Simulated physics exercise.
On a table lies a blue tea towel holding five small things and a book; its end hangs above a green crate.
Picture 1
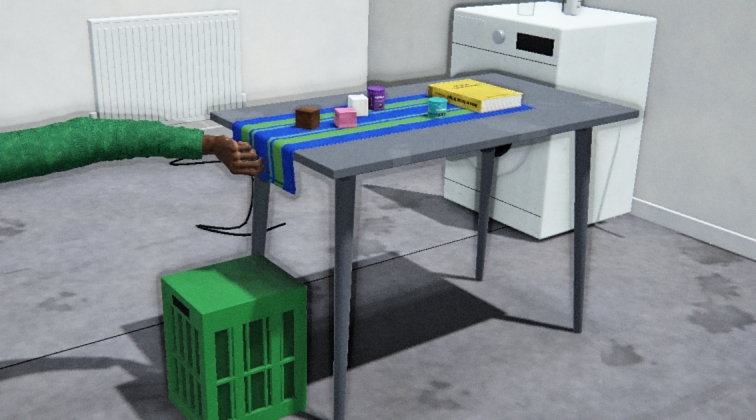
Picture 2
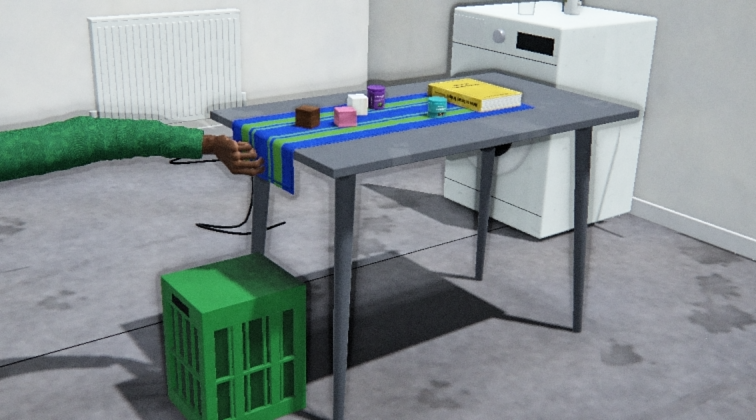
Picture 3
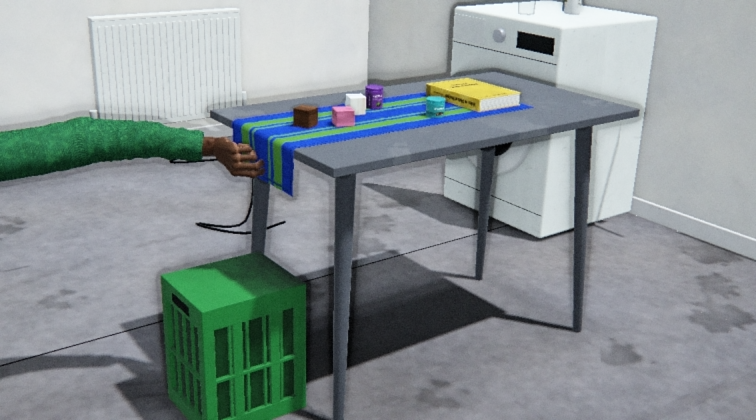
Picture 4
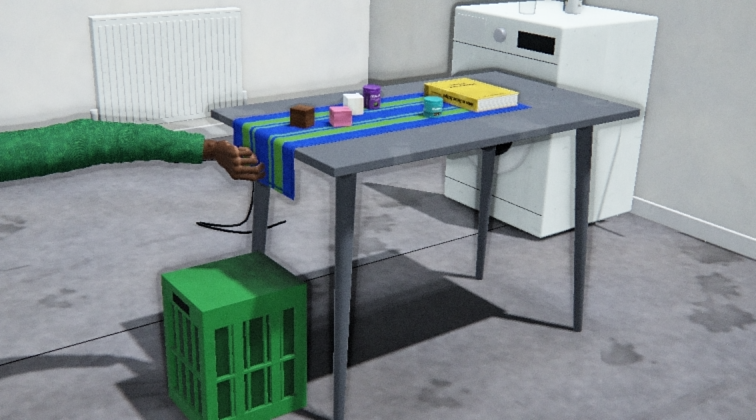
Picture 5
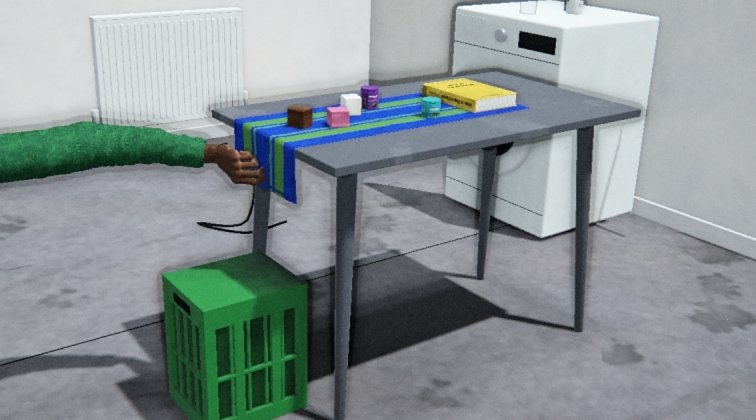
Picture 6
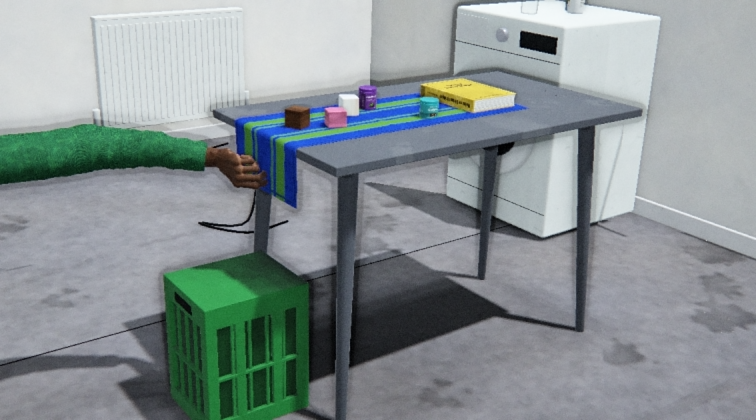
The footage shows a green-sleeved arm holding the hanging end of a striped blue and green cloth above a green crate, drawing it slightly downward as the small objects and yellow book on the table shift slightly left with it.
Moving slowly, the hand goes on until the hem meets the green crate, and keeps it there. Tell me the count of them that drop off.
The count is two.
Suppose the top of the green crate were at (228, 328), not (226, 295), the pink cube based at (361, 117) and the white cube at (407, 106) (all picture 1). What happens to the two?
Result: Pink cube gone, white cube still there.
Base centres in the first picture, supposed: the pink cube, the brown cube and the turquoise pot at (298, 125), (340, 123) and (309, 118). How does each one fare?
My call: The pink cube takes a tumble; the brown cube takes a tumble; the turquoise pot takes a tumble.
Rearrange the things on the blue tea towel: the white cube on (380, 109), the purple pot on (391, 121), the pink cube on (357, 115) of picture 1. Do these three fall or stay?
I'd say the white cube hangs on, the purple pot hangs on, and the pink cube hangs on.
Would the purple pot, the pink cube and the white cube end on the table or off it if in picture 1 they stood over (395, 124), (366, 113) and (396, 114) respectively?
The purple pot holds on, the pink cube stays on, the white cube keeps its place on top.
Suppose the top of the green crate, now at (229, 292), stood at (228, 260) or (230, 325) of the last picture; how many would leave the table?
The count comes out 1 and 3.
A little later, hem near (264, 218); all still up.
Next, hem near (264, 255); brown cube gone.
Later still, hem on the crate; brown cube and pink cube gone.
When it is over, hem on the crate; brown cube and pink cube gone. The answer is two.
